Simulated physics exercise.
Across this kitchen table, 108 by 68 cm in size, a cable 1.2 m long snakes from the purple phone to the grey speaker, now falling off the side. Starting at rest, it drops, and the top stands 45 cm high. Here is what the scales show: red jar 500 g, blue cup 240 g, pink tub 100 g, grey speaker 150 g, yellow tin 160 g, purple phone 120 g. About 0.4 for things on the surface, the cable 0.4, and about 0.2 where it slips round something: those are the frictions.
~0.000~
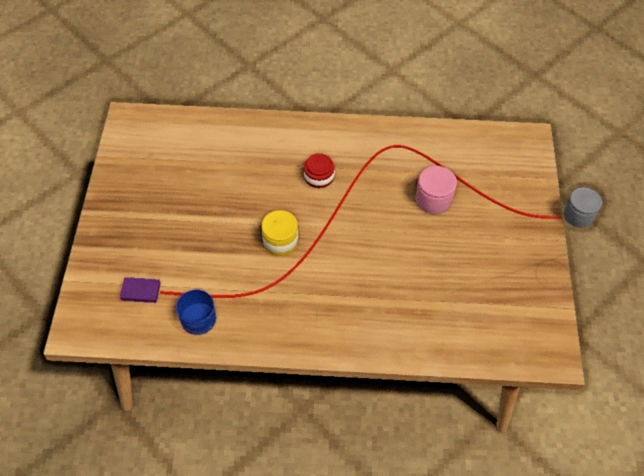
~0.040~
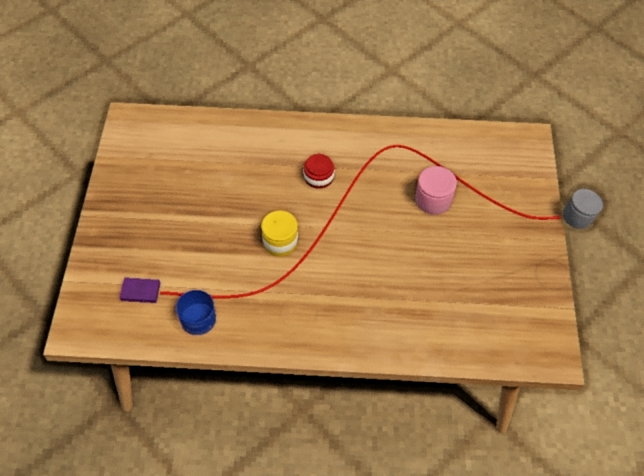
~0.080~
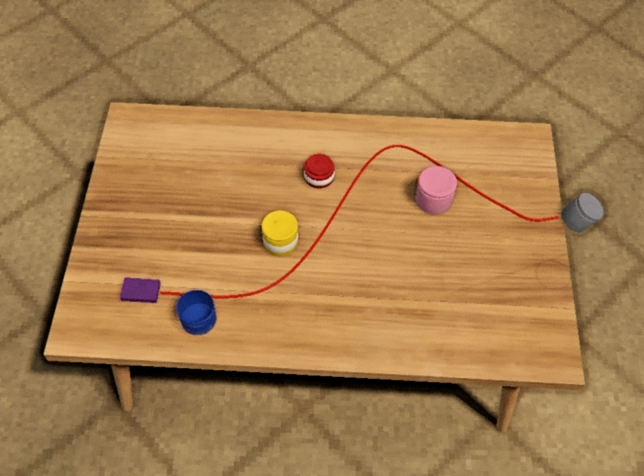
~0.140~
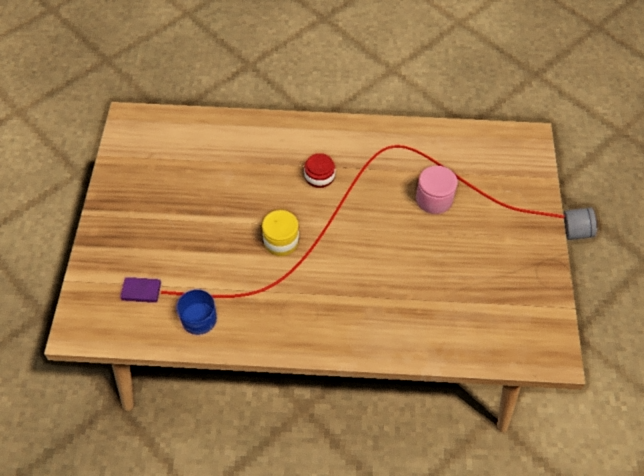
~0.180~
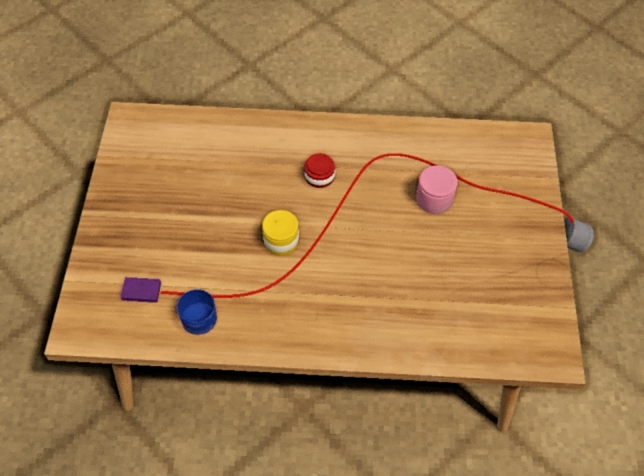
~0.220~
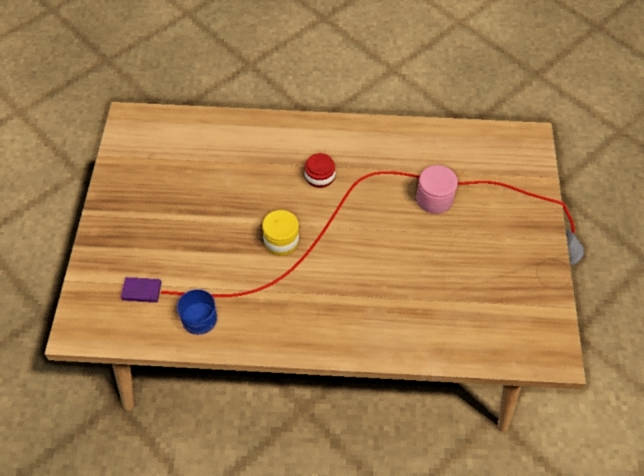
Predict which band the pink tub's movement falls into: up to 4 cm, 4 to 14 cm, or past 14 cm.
Band: 4 to 14 cm.
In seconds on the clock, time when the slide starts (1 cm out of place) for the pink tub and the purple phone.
For the pink tub it's 0.32 s, while the purple phone gets there at 0.32 s.
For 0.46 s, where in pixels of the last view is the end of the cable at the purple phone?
Approximate position: (191, 269).
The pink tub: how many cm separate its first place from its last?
Pink tub: 8 cm.
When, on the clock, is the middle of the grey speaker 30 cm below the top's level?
That comes at 0.46 seconds.
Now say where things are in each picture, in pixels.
The first picture shows pink tub (438, 180); cable runs through (512, 210) (431, 160) (355, 180) (308, 253) (221, 297).
The second picture shows grey speaker (586, 201); cable runs through (511, 210) (355, 181) (221, 297).
The third picture shows grey speaker (582, 213); cable runs through (511, 211) (355, 181) (221, 297).
The fourth picture shows grey speaker (580, 224); cable runs through (514, 209) (356, 180) (221, 296).
The fifth picture shows grey speaker (574, 235); cable runs through (532, 200) (356, 180) (222, 296).
The sixth picture shows pink tub (439, 180); cable runs through (556, 202) (460, 183) (360, 180) (309, 251) (222, 296).
After 0.5 s, the cable's tail end at (191, 269); pink tub 8 cm off its start, grey speaker over the edge, purple phone 7 cm off its start.
After 0.7 s, the cable's tail end at (210, 273); pink tub 9 cm off its start, grey speaker over the edge, purple phone 11 cm off its start.
After 1.0 s, the cable's tail end at (212, 273); pink tub 9 cm off its start at (455, 210), purple phone 11 cm off its start at (192, 274), grey speaker over the edge.
After 1.2 s, the cable's tail end at (212, 273); pink tub 9 cm off its start, purple phone 11 cm off its start, grey speaker over the edge.
After 2.4 s, the cable's tail end at (212, 273); pink tub 9 cm off its start at (455, 211), purple phone 11 cm off its start at (192, 274), grey speaker over the edge.
